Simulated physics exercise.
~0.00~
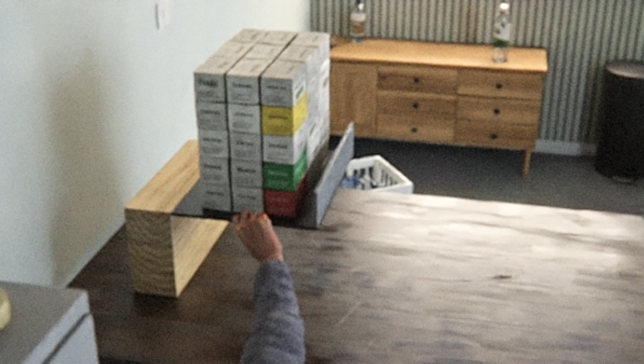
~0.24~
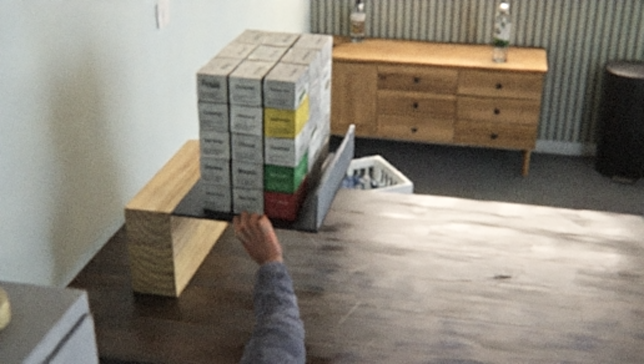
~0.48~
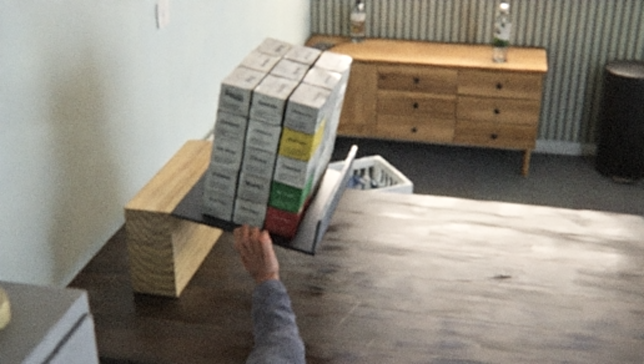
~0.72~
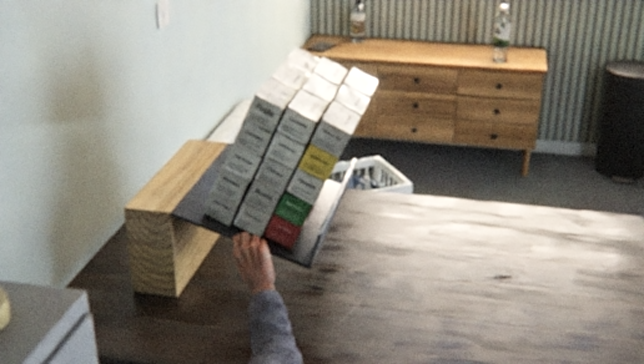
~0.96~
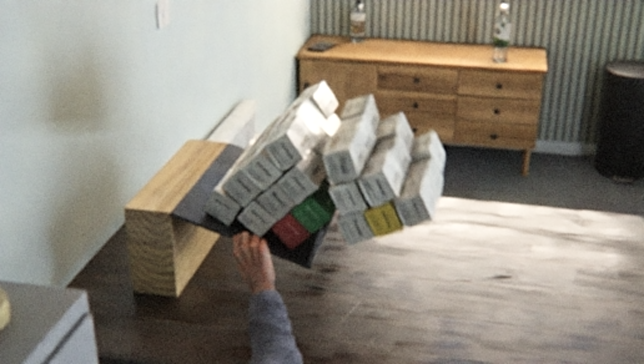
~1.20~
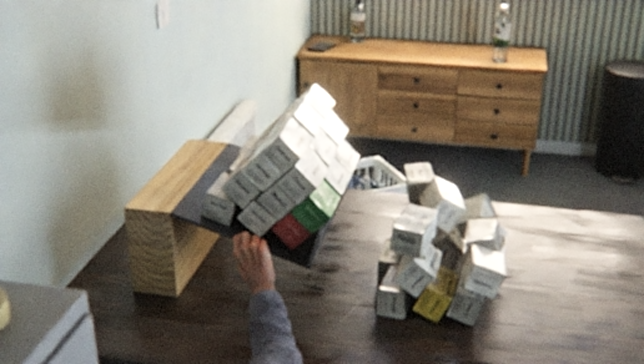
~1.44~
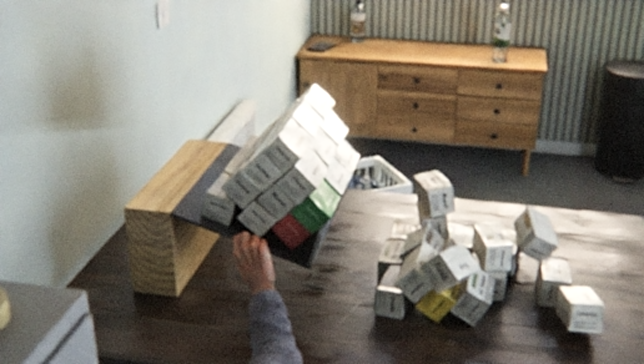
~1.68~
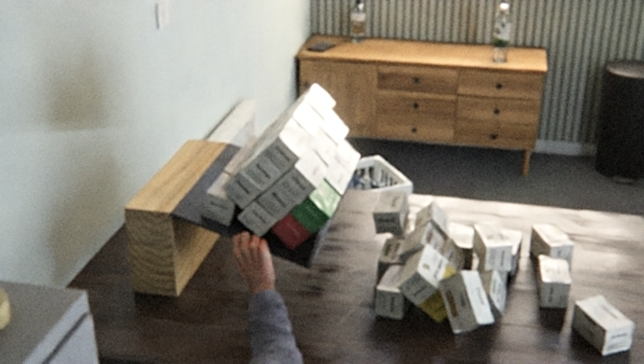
On a dark table, a hinged tray tilts and some stacked packets tumble off.
